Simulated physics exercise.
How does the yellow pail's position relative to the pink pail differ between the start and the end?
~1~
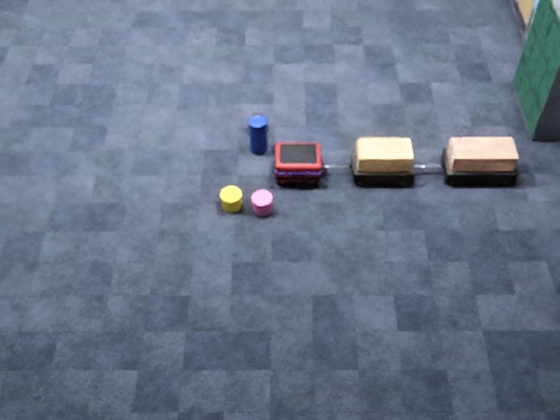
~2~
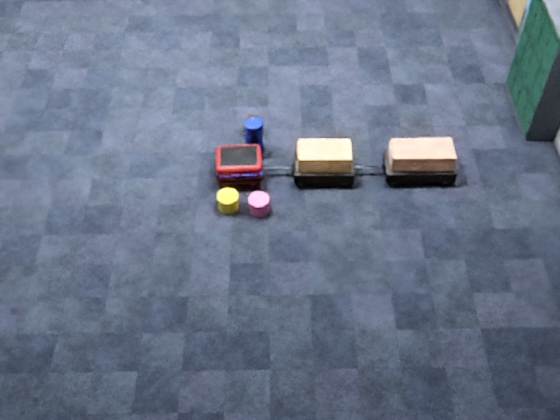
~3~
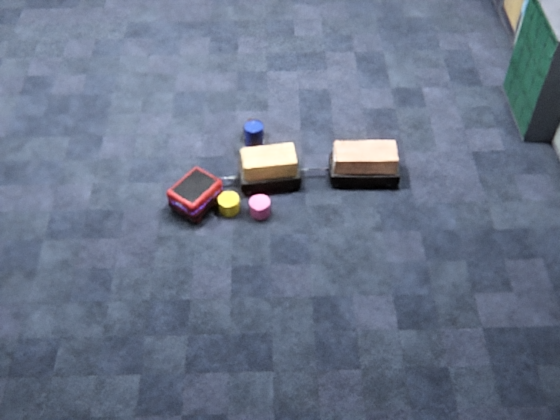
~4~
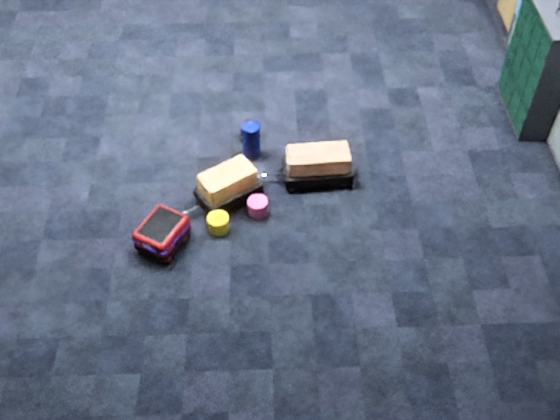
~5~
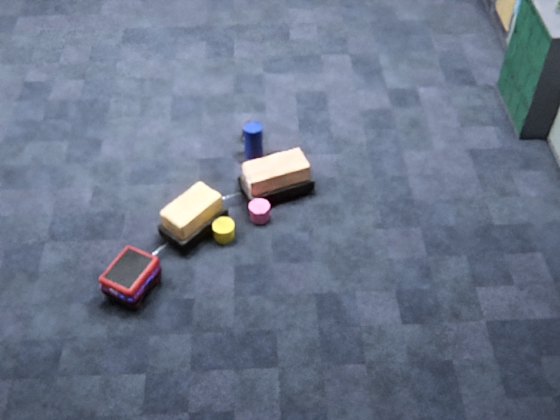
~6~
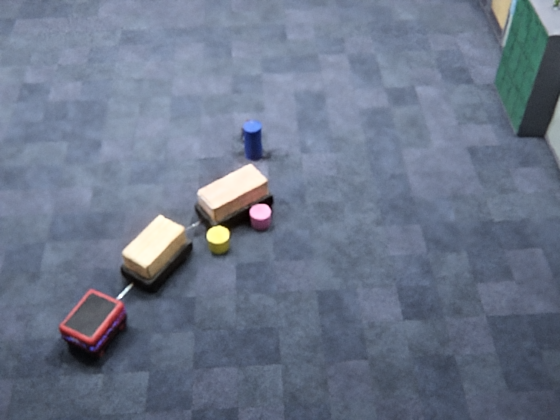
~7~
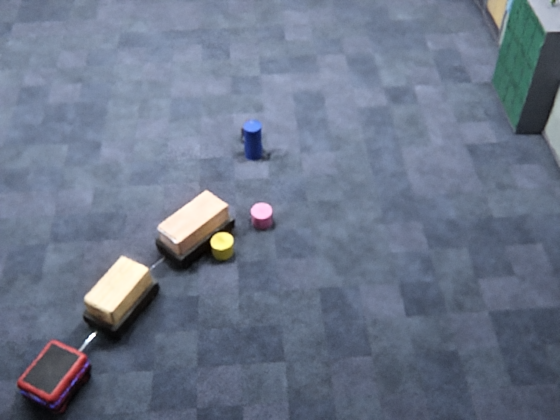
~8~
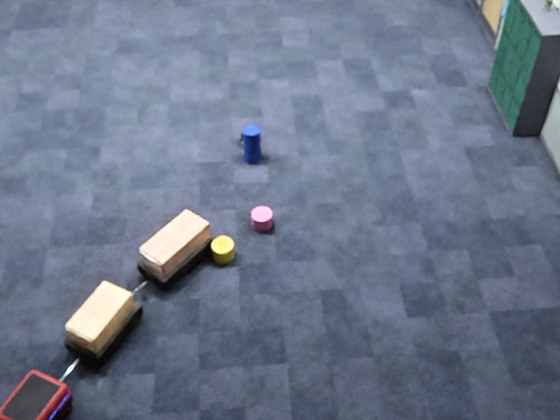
At the start the yellow pail sits close beside the pink one, on its left and almost level with it. By the end it has shifted down and slightly left, so it stands lower than the pink pail with a wider gap between them.
The clip opens on a grey-blue tiled carpet, where a red robot tug pulls two carts with tan loads leftward between a blue drum and a yellow and a pink pail. Past the pails, the tug turns toward the lower left, and the carts swing round after it. As the first cart cuts the corner, the yellow pail shifts a little down and left. The second cart follows close by, and the pink pail shifts slightly too. The train rolls on to the lower left corner, leaving both pails upright and the blue drum in its place.
